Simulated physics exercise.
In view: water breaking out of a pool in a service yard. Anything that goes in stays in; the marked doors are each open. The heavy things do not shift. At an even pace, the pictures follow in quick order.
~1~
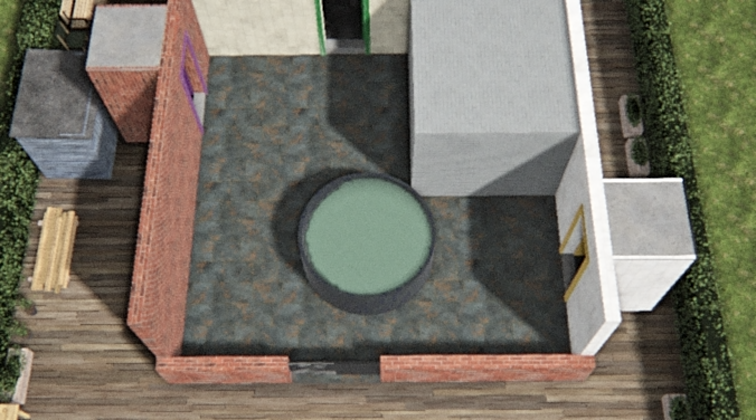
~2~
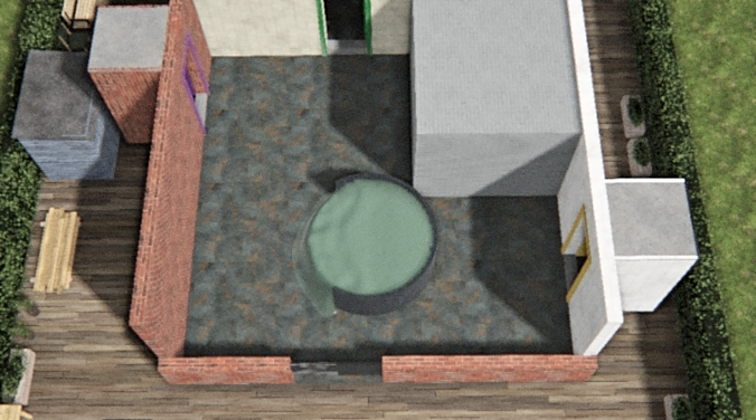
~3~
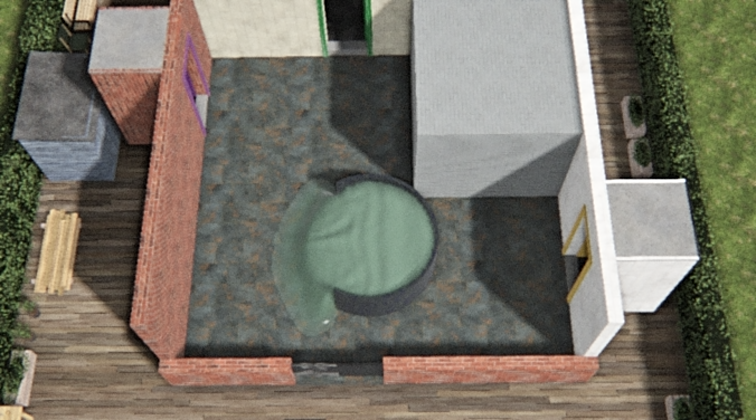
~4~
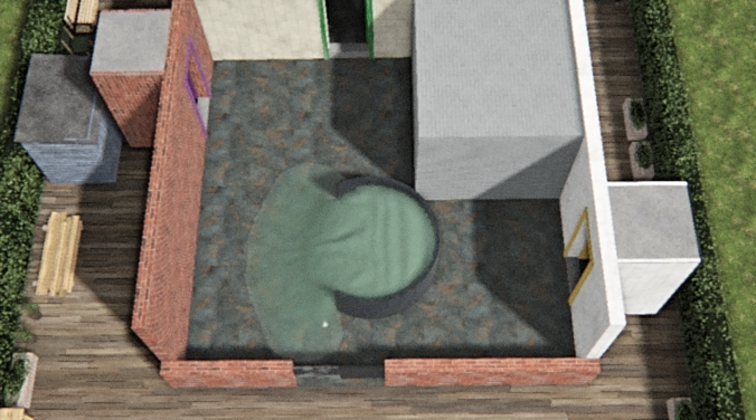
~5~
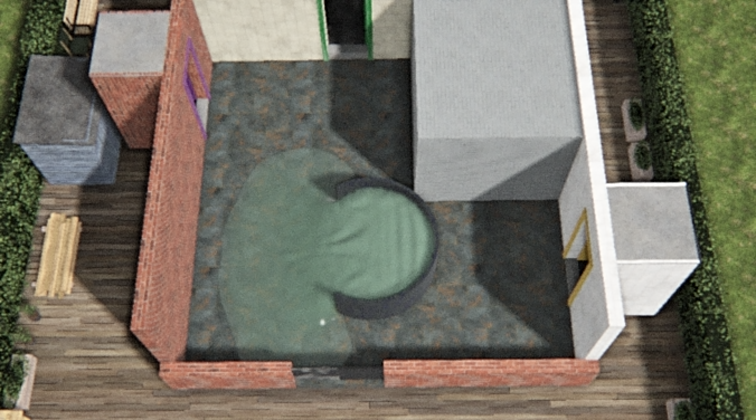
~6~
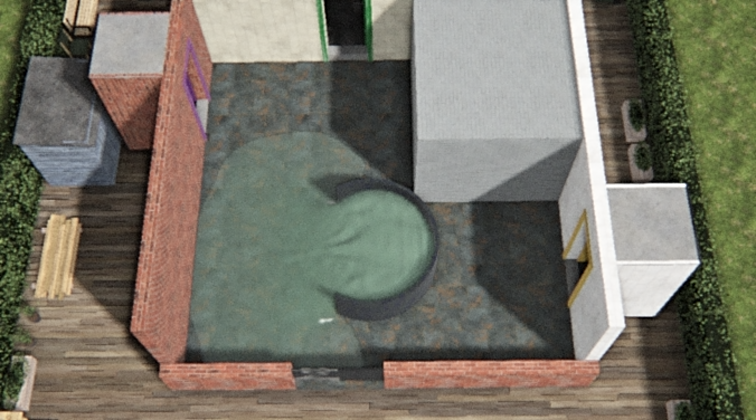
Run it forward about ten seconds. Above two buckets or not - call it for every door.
Purple door: Above two buckets; green door: Not above two buckets; yellow door: Above two buckets.
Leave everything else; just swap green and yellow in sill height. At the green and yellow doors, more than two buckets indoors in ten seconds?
Outcome - green door tops the limit, yellow door comes up short.
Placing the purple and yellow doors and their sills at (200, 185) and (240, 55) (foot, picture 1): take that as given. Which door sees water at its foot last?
Answer: The door marked green.
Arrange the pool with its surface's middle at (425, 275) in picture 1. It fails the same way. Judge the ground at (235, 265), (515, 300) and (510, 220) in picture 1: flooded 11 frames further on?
Going through the three places: In the spill, out of reach, out of reach.
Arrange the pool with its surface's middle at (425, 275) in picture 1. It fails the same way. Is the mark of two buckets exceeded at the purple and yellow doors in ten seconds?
Lab note - purple door crosses the line; yellow door never reaches it.
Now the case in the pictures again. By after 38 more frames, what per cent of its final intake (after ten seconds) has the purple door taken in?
Around 60 in a hundred.
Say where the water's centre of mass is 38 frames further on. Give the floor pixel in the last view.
About (327, 212) in the last view.
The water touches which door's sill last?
The door marked yellow.
A moment on, water covers 50 % of the floor; the purple door under two buckets in, the green door not reached, the yellow door not reached.
Next, water covers 50 % of the floor; the purple door over two buckets in, the green door not reached, the yellow door not reached.
Then, water covers 60 % of the floor; the purple door over two buckets in, the green door wet at the sill, nothing in, the yellow door not reached.
Later, water covers 95 % of the floor; the purple door over two buckets in, the green door wet at the sill, nothing in, the yellow door over two buckets in.
In the end, water covers 100 % of the floor; the purple door far over two buckets in, the green door wet at the sill, nothing in, the yellow door over two buckets in.
